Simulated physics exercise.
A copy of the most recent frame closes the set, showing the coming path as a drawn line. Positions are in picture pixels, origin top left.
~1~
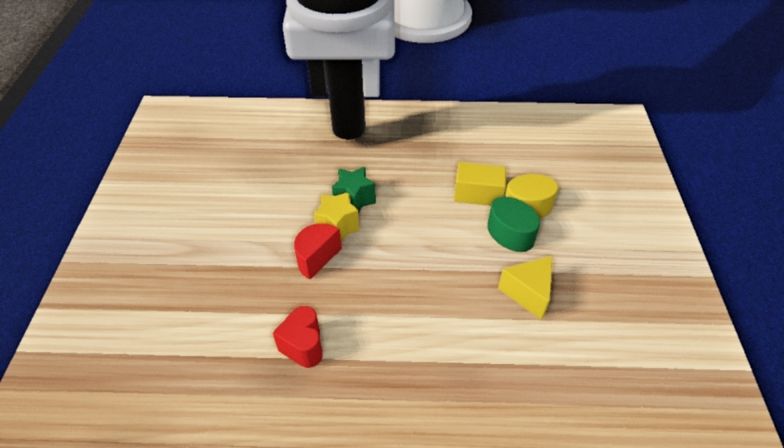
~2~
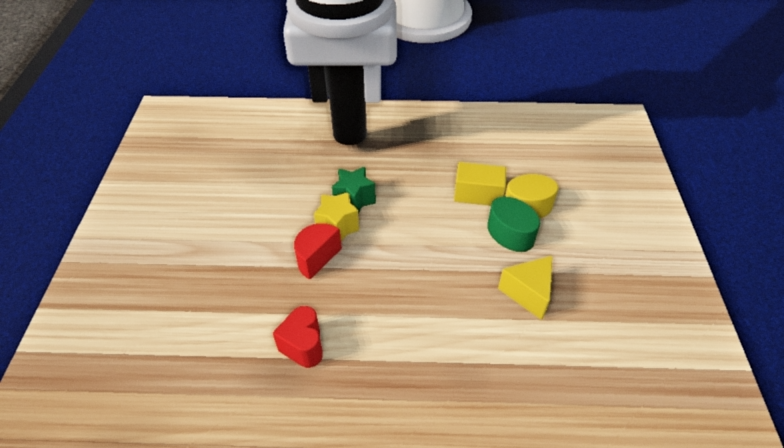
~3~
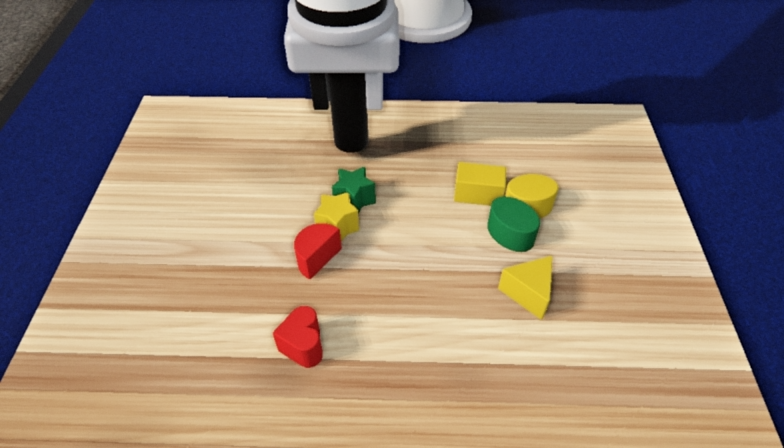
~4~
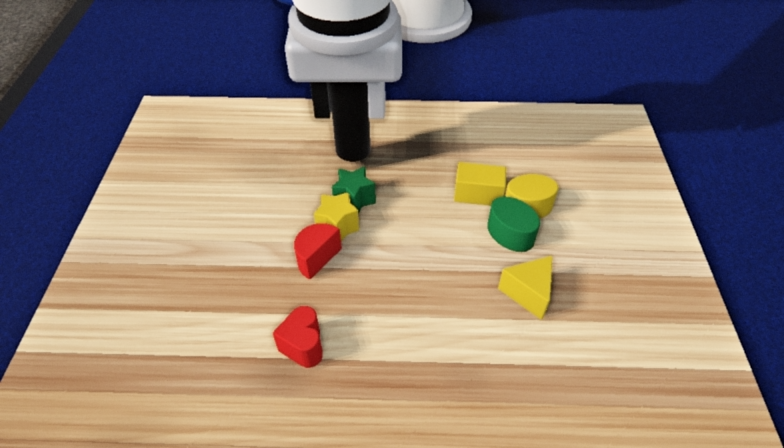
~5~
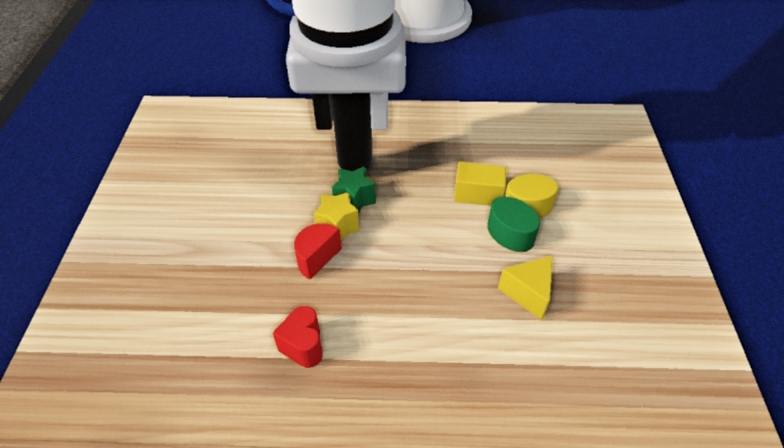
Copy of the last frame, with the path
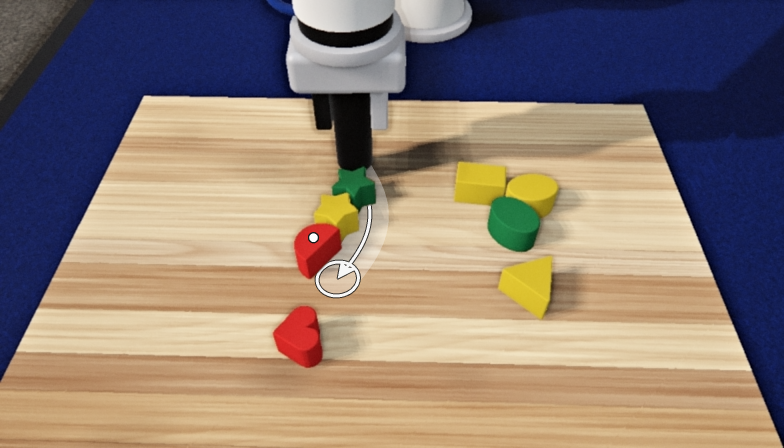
At the start, a robot arm holds a black peg near the back of a wooden board, behind a green star, a yellow star and other red, yellow and green blocks. The peg slides slowly forward a short way until it is right behind the green star, while the blocks stay still.
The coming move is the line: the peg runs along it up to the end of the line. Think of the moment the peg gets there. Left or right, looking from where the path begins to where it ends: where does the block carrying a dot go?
Picture yourself facing from the start of the path to its end: The block carrying a dot moves off to your right.
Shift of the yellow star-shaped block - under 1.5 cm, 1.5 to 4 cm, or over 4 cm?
Overall it shifts more than 4 cm.
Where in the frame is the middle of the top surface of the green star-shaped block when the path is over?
Around pixel (366, 277).
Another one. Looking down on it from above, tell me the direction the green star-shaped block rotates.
Direction: Anticlockwise.
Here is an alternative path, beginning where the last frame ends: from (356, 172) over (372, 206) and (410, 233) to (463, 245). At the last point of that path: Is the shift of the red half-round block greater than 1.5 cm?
Final answer: Yes.
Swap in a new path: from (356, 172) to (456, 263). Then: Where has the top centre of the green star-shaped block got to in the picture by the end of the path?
The middle of its upper face should be somewhere near (374, 209).
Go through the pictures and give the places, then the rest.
The first frame shows lower end of the peg (349, 129), tops of blocks, red heart block (299, 328), red half-round block (313, 238), yellow star-shaped block (336, 206), green star-shaped block (353, 179).
The second frame shows peg (350, 135), blocks as before.
The third frame shows peg (352, 142), blocks as before.
The fourth frame shows peg (353, 150), blocks as before.
The fifth frame shows peg (355, 161), red heart block (299, 328), red half-round block (313, 238), yellow star-shaped block (336, 206), green star-shaped block (353, 179).
The drawn path runs from (356, 172) by way of (369, 204) and (364, 241) to (338, 279); the dot is on the red half-round block.
The first path, step by step. One third of the way, peg (369, 194); red half-round block (304, 250), turned 40° clockwise; yellow star-shaped block (337, 230), turned 15° clockwise; green star-shaped block (365, 210).
Two thirds of the way, peg (363, 231); red half-round block (289, 263), turned 85° clockwise; yellow star-shaped block (329, 267), turned 60° clockwise; green star-shaped block (366, 250).
At the end, peg (337, 268); red heart block (295, 332); red half-round block (288, 264), turned 90° clockwise; yellow star-shaped block (322, 292), turned 100° clockwise; green star-shaped block (366, 277), turned 50° anticlockwise.
